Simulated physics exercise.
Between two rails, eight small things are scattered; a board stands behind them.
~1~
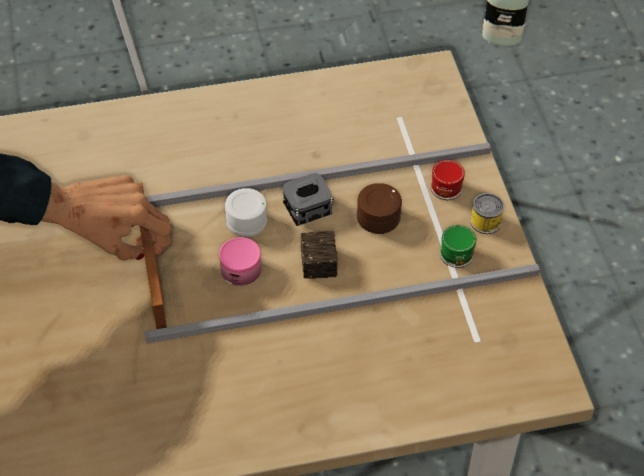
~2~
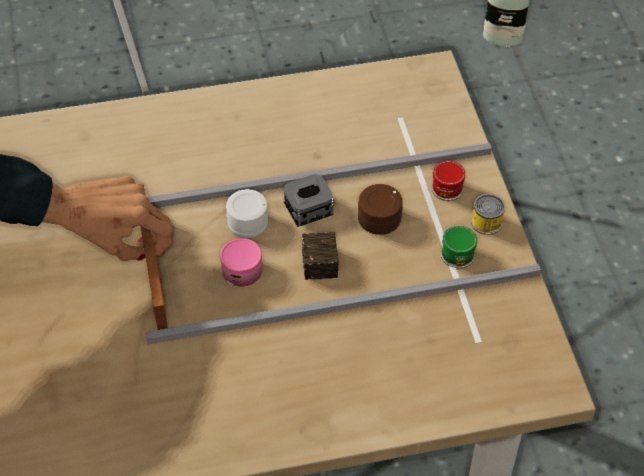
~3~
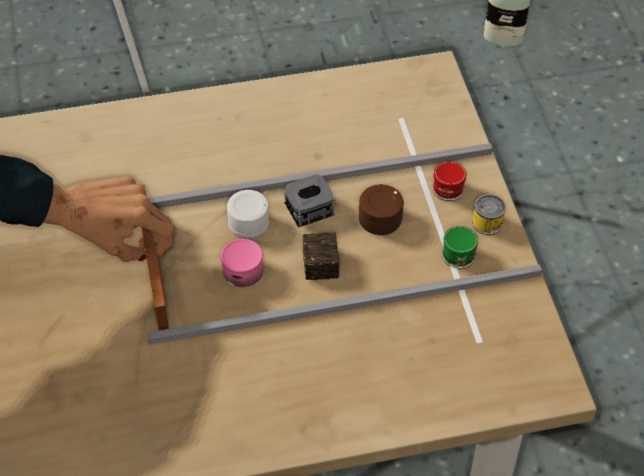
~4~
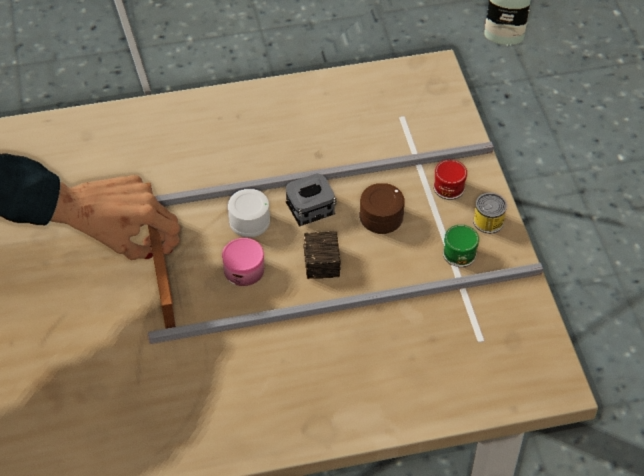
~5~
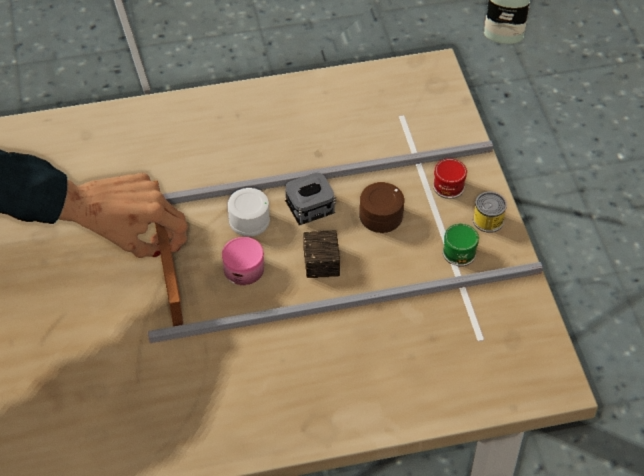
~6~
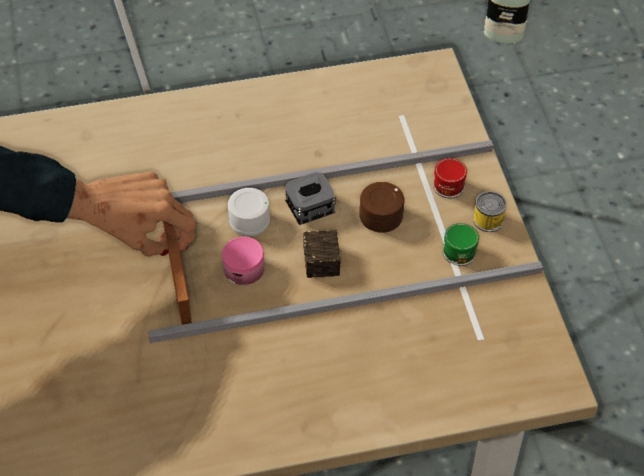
On a pale wooden table above a grey tiled floor, seen from above at an angle, two grey rails run across the top with a white line crossing them at the right. Between them sit white, pink, grey, black and brown objects, with red, yellow and green tins at the right. A dark-sleeved hand holds a brown board and slides it slightly rightward, while the objects stay in place and the view barely shifts.
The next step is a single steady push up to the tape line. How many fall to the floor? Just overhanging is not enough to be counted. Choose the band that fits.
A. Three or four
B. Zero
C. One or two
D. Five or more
One or two.
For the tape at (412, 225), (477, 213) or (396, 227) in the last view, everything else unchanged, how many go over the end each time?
Going through them in order, you'd see 0, 4 and 0.
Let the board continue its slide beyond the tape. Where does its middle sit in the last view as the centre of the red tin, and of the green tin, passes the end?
For the red tin, about (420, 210); for the green tin, about (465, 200).
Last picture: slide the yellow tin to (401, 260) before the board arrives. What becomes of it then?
That yellow tin is safe.
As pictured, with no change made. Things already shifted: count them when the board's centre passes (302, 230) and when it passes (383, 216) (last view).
4 and 6.
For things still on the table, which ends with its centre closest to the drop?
The yellow tin is foremost.
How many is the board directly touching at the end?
My count gives 3.
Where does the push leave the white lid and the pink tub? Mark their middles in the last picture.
Middles: Around (446, 175) and around (464, 225).
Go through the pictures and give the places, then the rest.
Yellow tin (487, 214); red tin (447, 180); green tin (458, 247); board (149, 255); tape (436, 222), in the first picture.
Red tin (448, 181); pink tub (242, 263), in the second picture.
Green tin (460, 247); white lid (248, 214), in the third picture.
Yellow tin (490, 213); grey case (310, 199), in the fourth picture.
Red tin (450, 179); black block (322, 254), in the fifth picture.
Yellow tin (490, 212); red tin (450, 179); green tin (461, 245); board (173, 251); tape (438, 220), in the sixth picture.
Early on, none off yet; yellow tin at rest near (490, 212); red tin at rest near (450, 179); green tin at rest near (461, 245).
A while later, none off yet; yellow tin at rest near (490, 212); red tin travelled about its own width near (476, 174); green tin at rest near (461, 244).
Finally, the number that fall off is one or two; lost, red tin.
